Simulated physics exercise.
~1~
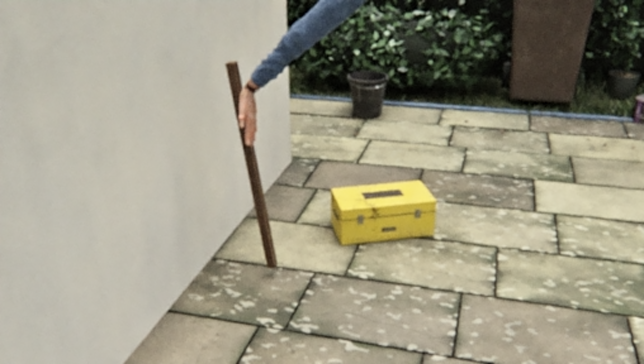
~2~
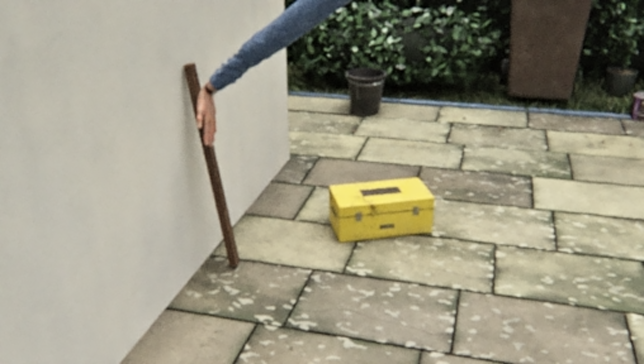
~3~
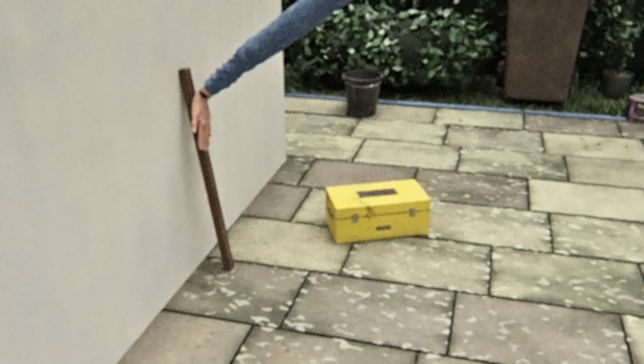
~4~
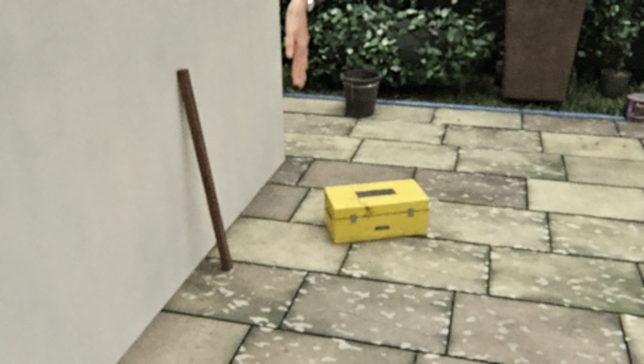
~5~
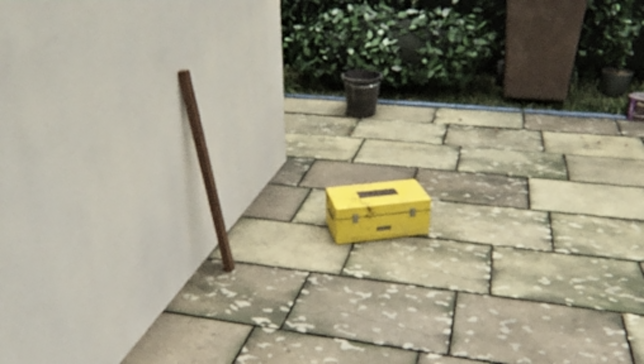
A brown pole is held upright at a slant by a hand and blue-sleeved arm, seen from slightly above on a stone-paved patio beside a pale bare wall at left. A yellow toolbox sits on the paving to the right, with a dark pot, leafy shrubs and a tall brown planter behind. The hand shifts the pole left until its top rests toward the wall, and steadies it there briefly. Then the fingers let go and the arm draws back out of view. The pole stays leaning on its own, and the toolbox remains where it was.
